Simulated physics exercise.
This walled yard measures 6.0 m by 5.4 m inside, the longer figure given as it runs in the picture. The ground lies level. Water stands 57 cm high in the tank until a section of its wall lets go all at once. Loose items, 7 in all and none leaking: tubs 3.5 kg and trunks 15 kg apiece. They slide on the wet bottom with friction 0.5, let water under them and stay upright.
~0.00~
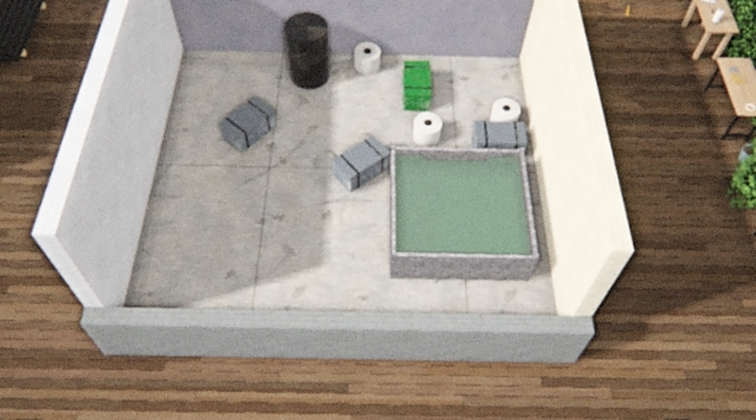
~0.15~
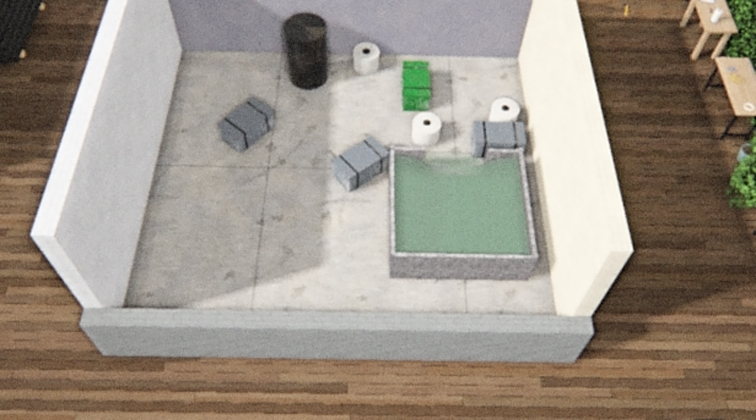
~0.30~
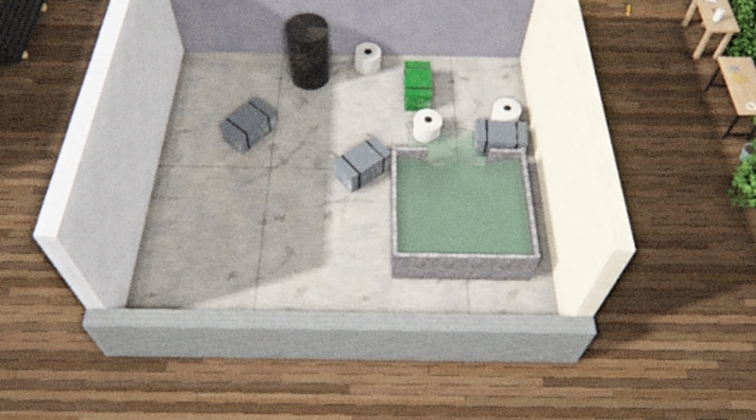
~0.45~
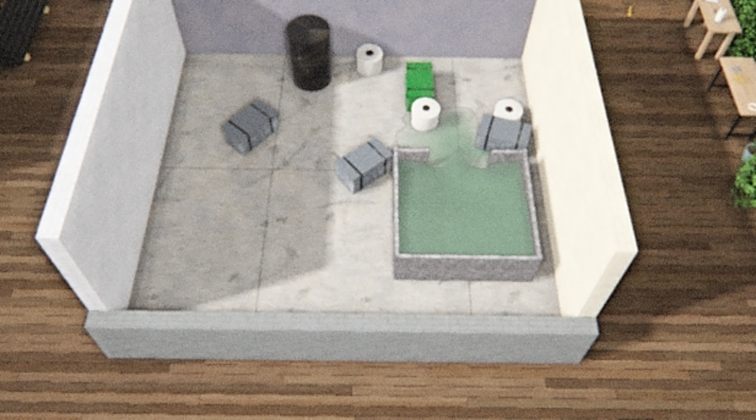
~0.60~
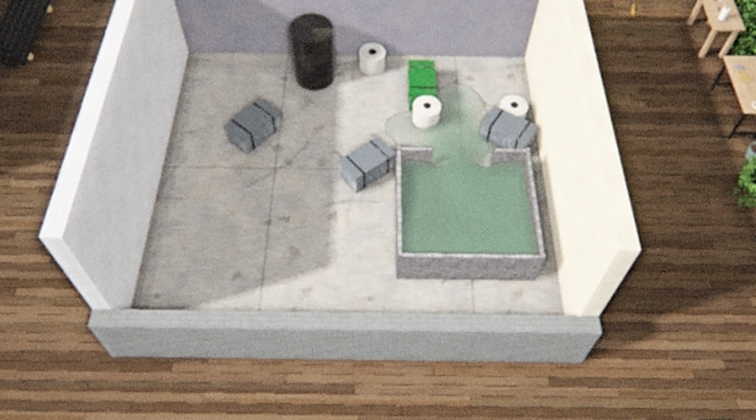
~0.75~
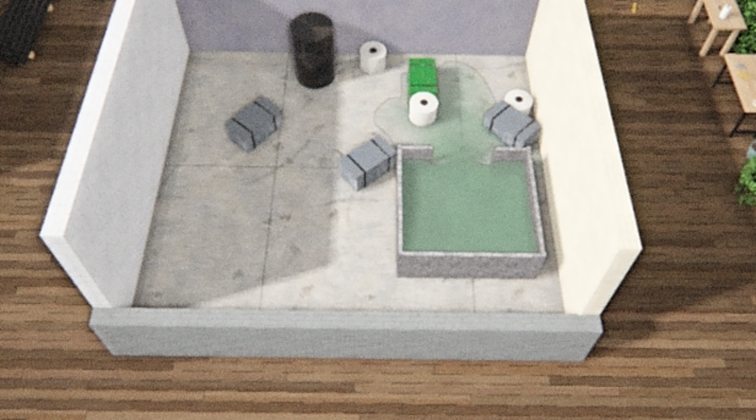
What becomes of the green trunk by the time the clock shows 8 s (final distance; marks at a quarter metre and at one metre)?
Green trunk ends far away.
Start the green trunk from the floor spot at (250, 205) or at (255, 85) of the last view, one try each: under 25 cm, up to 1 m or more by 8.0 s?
In that order: It travels far; it barely shifts.
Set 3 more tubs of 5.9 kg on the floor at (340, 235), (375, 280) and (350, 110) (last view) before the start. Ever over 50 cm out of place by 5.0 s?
In that order: Under, short of it, over.
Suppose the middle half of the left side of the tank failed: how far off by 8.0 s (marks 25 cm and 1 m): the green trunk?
Then the green trunk holds its place.
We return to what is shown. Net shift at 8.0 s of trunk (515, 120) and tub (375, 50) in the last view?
In that order: 40 cm, 550 cm.
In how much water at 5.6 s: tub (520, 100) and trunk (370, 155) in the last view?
About 11 and 2 cm.
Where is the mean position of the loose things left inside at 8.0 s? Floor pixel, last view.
Around (325, 192).
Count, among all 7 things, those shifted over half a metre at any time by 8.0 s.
That makes 6.
After 1.6 s the green trunk is near (400, 53), 0.6 m from its start, afloat; 5 afloat.
After 3.6 s the green trunk is near (356, 110), 1.3 m from its start, aground; 4 afloat.
After 5.6 s the green trunk is near (356, 138), 1.8 m from its start, aground; 4 afloat.
After 8.0 s the green trunk is near (356, 139), 1.8 m from its start, aground; 5 afloat.
